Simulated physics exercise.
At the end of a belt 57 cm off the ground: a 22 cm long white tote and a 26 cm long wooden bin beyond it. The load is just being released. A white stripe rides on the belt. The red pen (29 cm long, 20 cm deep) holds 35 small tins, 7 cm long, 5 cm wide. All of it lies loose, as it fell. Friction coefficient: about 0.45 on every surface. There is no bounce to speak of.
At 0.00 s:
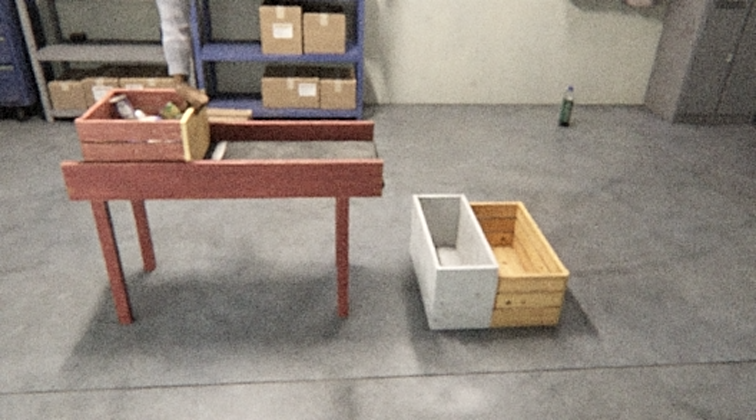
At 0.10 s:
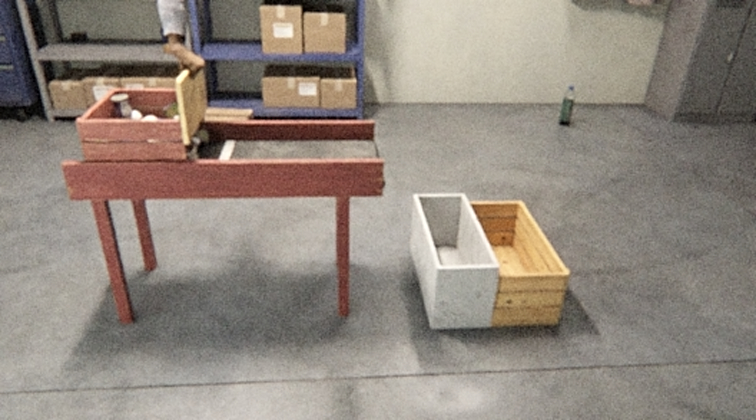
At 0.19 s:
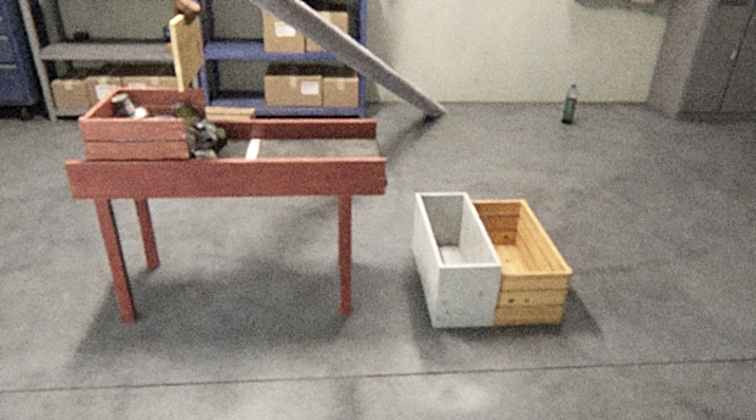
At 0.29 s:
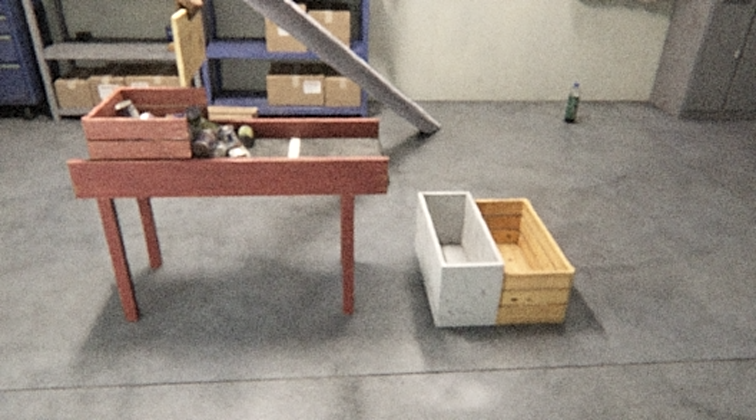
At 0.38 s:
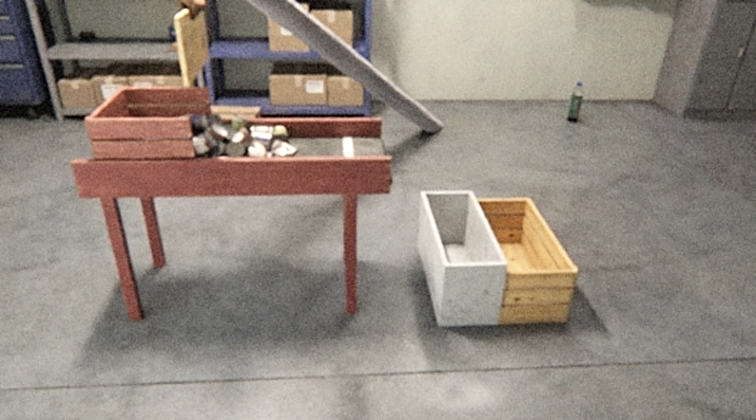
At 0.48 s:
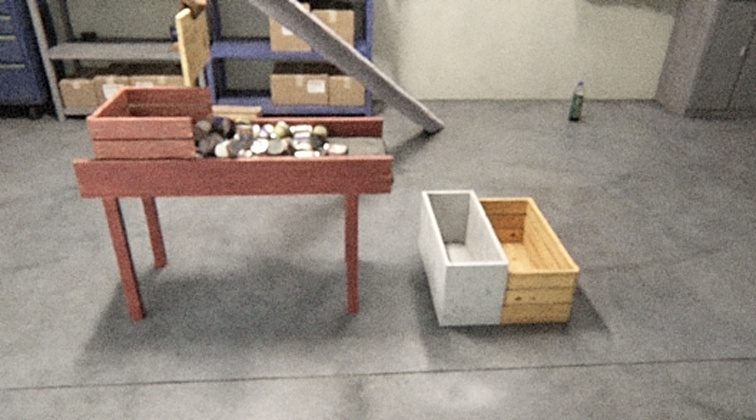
A hand lifts the wooden end panel of the red pen on a belt table, and a gray slanted beam appears behind. Small tins tumble out of the opening and ride rightward behind a white stripe, spreading along the belt, while the white tote and wooden bin sit empty on the floor.
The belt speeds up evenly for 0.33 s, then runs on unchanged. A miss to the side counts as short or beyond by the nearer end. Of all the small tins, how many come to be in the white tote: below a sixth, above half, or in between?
Ending in the white tote: Fewer than one in six of them.
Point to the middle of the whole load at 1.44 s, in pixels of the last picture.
Near (523, 270).
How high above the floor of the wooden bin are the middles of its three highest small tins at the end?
Some 14 cm.
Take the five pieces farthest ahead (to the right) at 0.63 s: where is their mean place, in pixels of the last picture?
At about (404, 151).
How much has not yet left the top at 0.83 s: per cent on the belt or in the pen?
About 35 per cent.
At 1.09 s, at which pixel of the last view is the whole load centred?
Around (525, 248).
After 0.63 s, 2 still in the red pen, 29 on the belt and 4 in the air.
After 0.83 s, 12 on the belt and 23 in the air.
After 1.09 s, 23 in the wooden bin, 1 on the belt and 11 in the air.
Final count (at 1.44 s), 3 in the white tote and 32 in the wooden bin. Asked share, 3 of 35, 9 per cent.
